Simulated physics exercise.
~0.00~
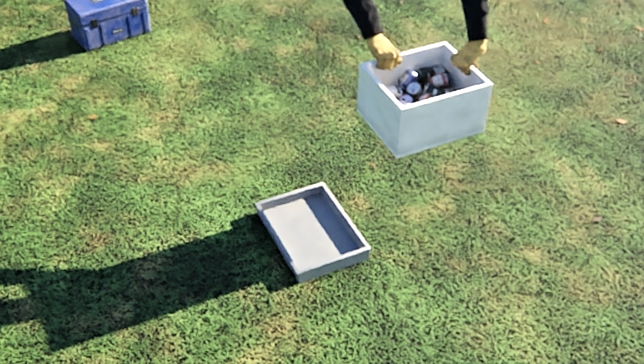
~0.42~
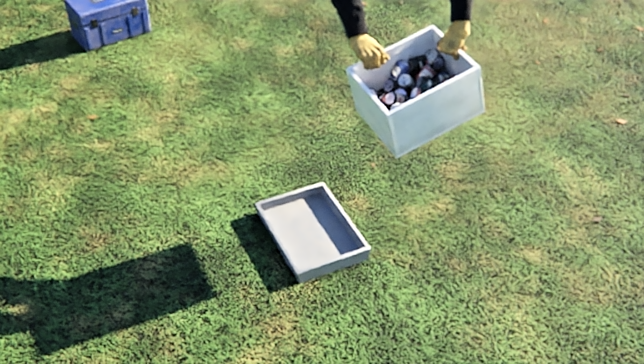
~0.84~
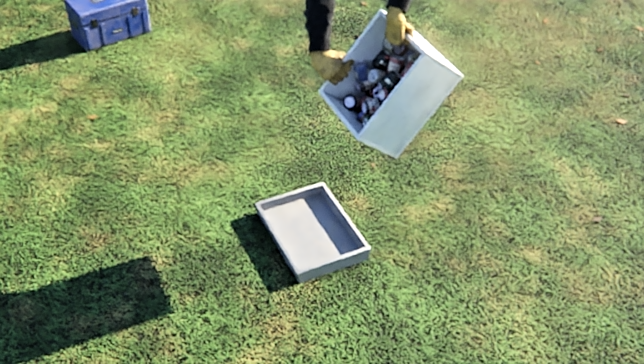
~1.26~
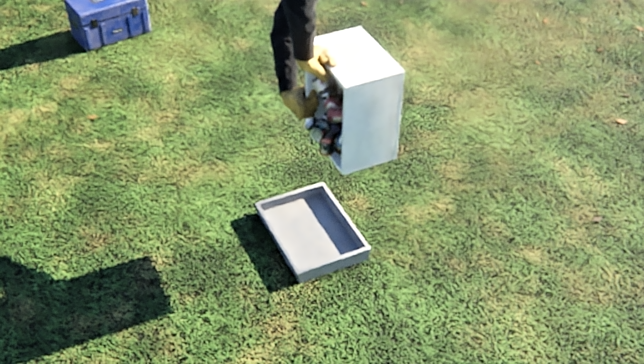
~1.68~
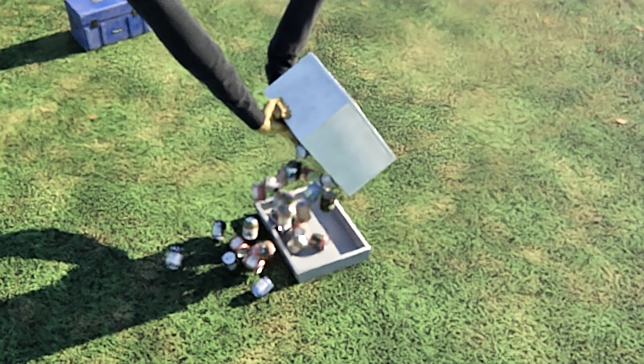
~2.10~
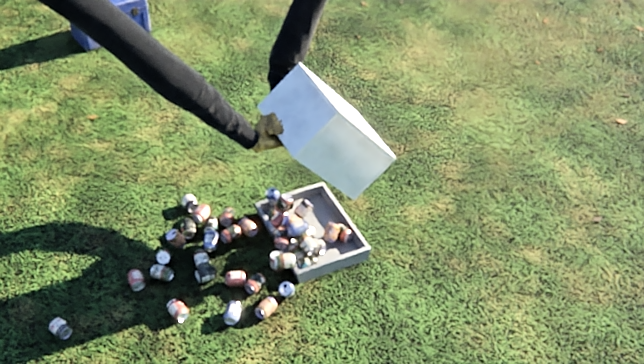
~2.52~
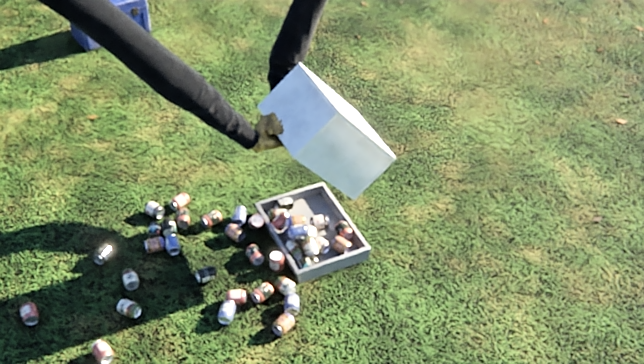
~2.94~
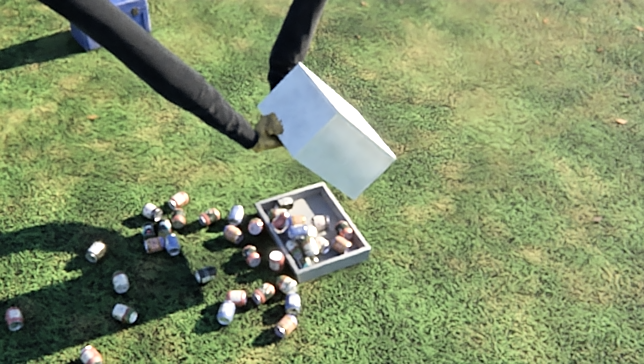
Two dark-sleeved arms in yellow gloves hold a white box full of mini cans above a sunlit lawn, seen from above by a still camera. A shallow grey tub sits on the grass below, and a blue box stands at the upper left. The hands move the white box left and tip it steadily until its open side faces down over the tub. The cans tumble out, some dropping into the tub and many spilling onto the grass, where several roll left. The tilted box is held still, with cans piled in the tub and more scattered beside it.
